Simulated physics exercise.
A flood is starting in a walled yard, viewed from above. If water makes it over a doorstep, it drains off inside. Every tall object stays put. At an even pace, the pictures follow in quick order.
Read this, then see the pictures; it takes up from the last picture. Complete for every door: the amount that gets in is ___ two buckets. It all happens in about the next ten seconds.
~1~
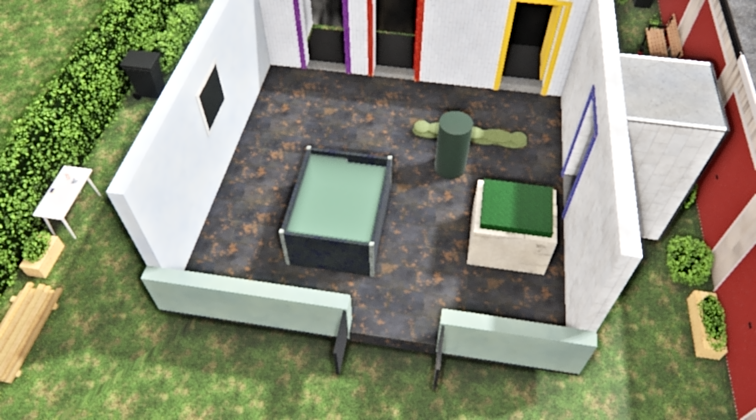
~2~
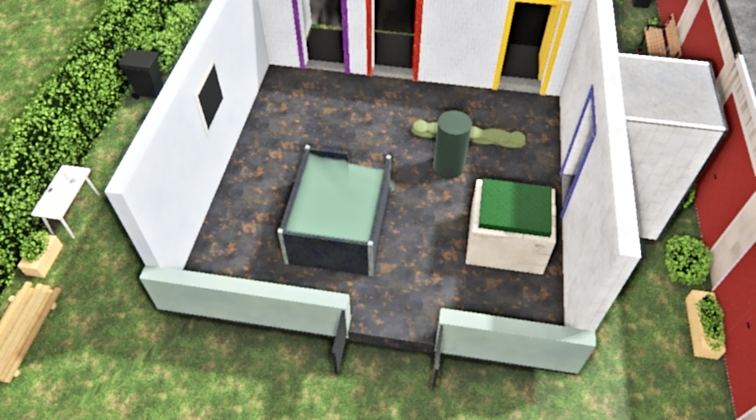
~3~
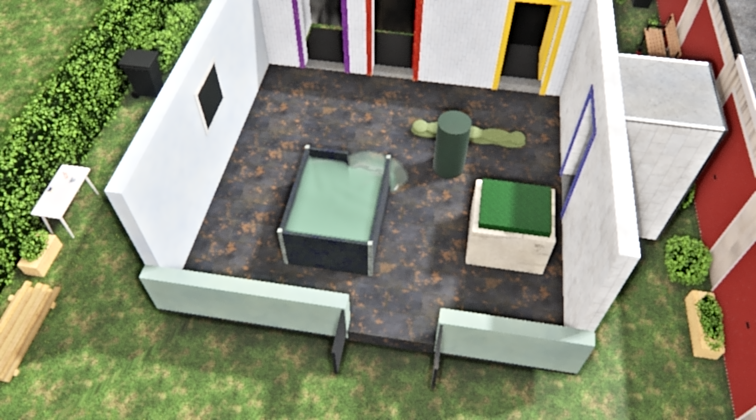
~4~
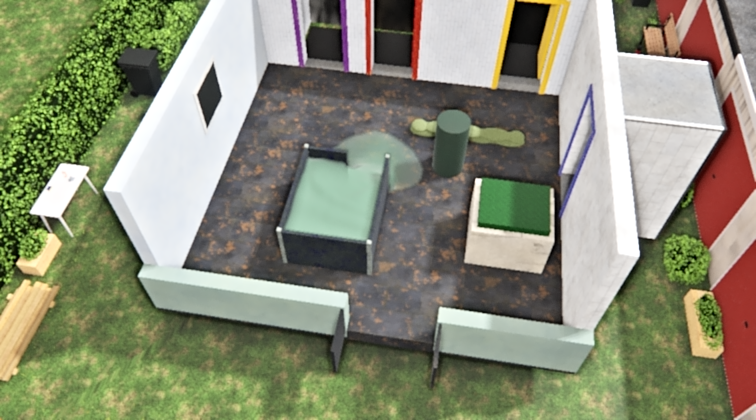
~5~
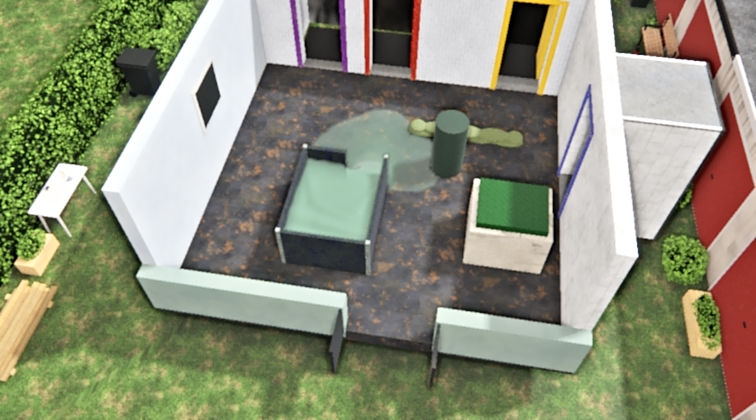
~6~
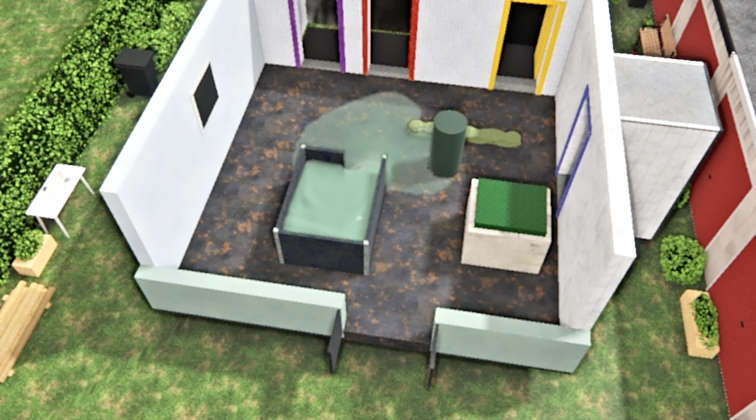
Red door: More than; yellow door: At most; blue door: At most; purple door: More than.
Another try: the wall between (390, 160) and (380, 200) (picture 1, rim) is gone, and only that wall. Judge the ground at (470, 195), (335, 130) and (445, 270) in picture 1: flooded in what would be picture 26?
Log: Point 1 inundated; point 2 unreached; point 3 inundated.
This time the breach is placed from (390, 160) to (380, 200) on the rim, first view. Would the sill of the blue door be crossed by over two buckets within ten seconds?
Lab note: Blue door, above the mark.
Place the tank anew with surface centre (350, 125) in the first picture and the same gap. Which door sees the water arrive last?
I say the blue one.
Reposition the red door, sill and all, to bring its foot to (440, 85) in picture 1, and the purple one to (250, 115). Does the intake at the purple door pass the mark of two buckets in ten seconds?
For the purple door, it gets beyond it.
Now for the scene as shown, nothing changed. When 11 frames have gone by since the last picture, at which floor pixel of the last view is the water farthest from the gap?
Best guess: Near (543, 98).
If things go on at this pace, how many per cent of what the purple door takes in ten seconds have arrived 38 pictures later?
Share at that point: Roughly 90 %.
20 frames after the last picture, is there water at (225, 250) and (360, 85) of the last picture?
Taken in order, bone-dry then drenched.
A moment on, water covers 30 % of the floor; the red door over two buckets in, the yellow door not reached, the blue door not reached, the purple door under two buckets in.
Next, water covers 45 % of the floor; the red door far over two buckets in, the yellow door wet at the sill, nothing in, the blue door wet at the sill, nothing in, the purple door over two buckets in.
Then, water covers 50 % of the floor; the red door far over two buckets in, the yellow door wet at the sill, nothing in, the blue door under two buckets in, the purple door far over two buckets in.
Later, water covers 75 % of the floor; the red door far over two buckets in, the yellow door wet at the sill, nothing in, the blue door under two buckets in, the purple door far over two buckets in.
In the end, water covers 95 % of the floor; the red door far over two buckets in, the yellow door wet at the sill, nothing in, the blue door under two buckets in, the purple door far over two buckets in.
